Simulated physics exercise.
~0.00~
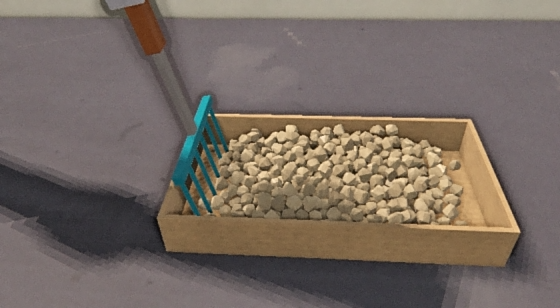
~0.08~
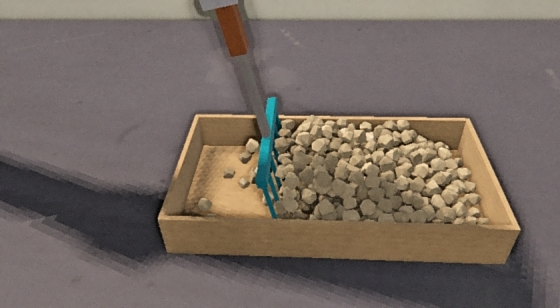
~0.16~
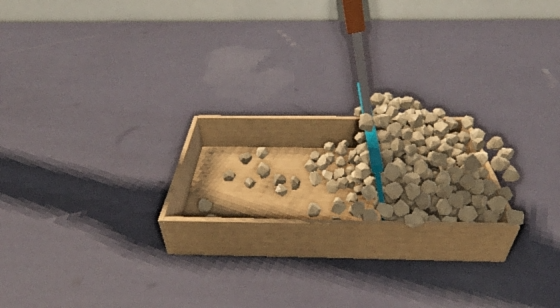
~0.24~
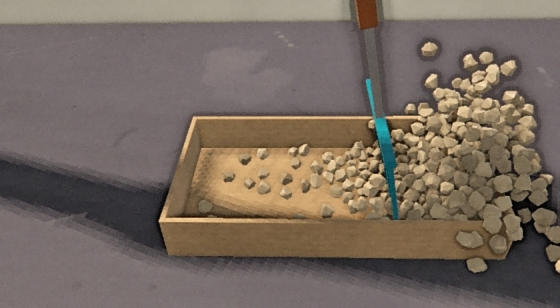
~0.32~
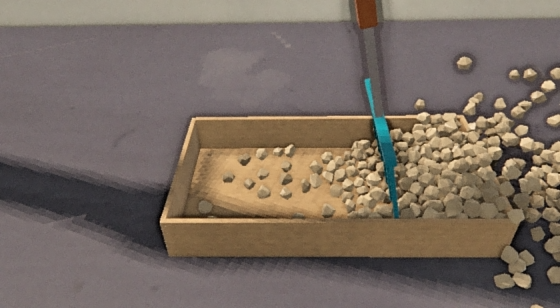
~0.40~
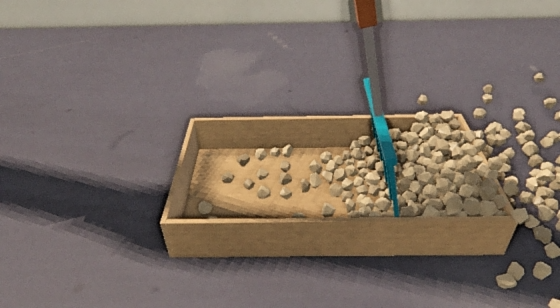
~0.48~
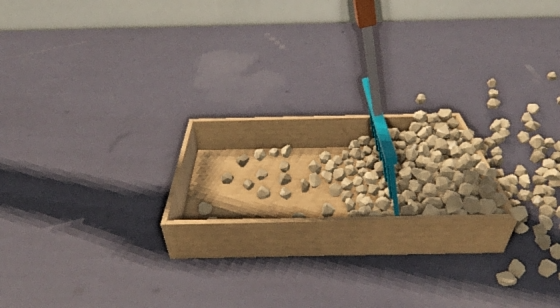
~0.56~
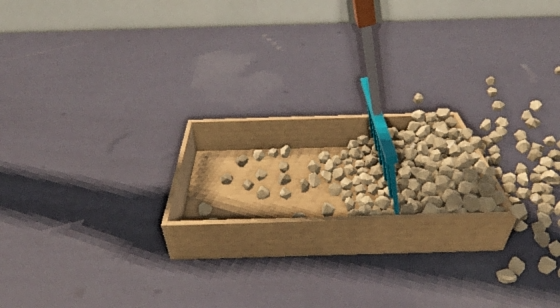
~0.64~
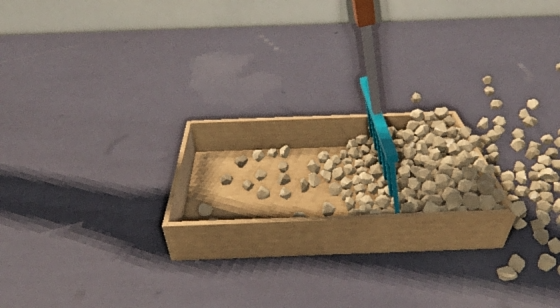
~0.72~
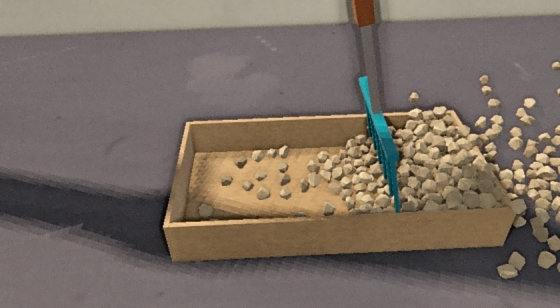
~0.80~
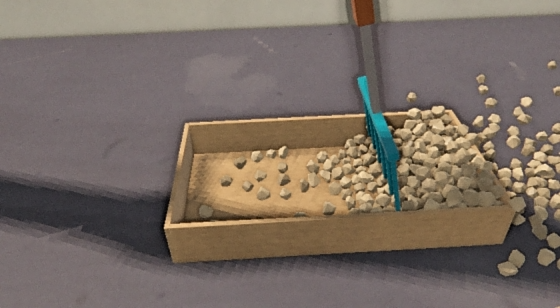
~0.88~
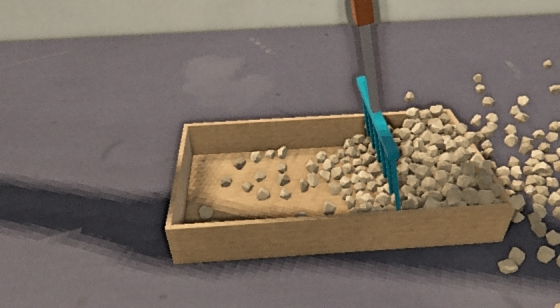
A teal rake pushes pebbles rightward through a wooden tray and stops, many spilling outside.
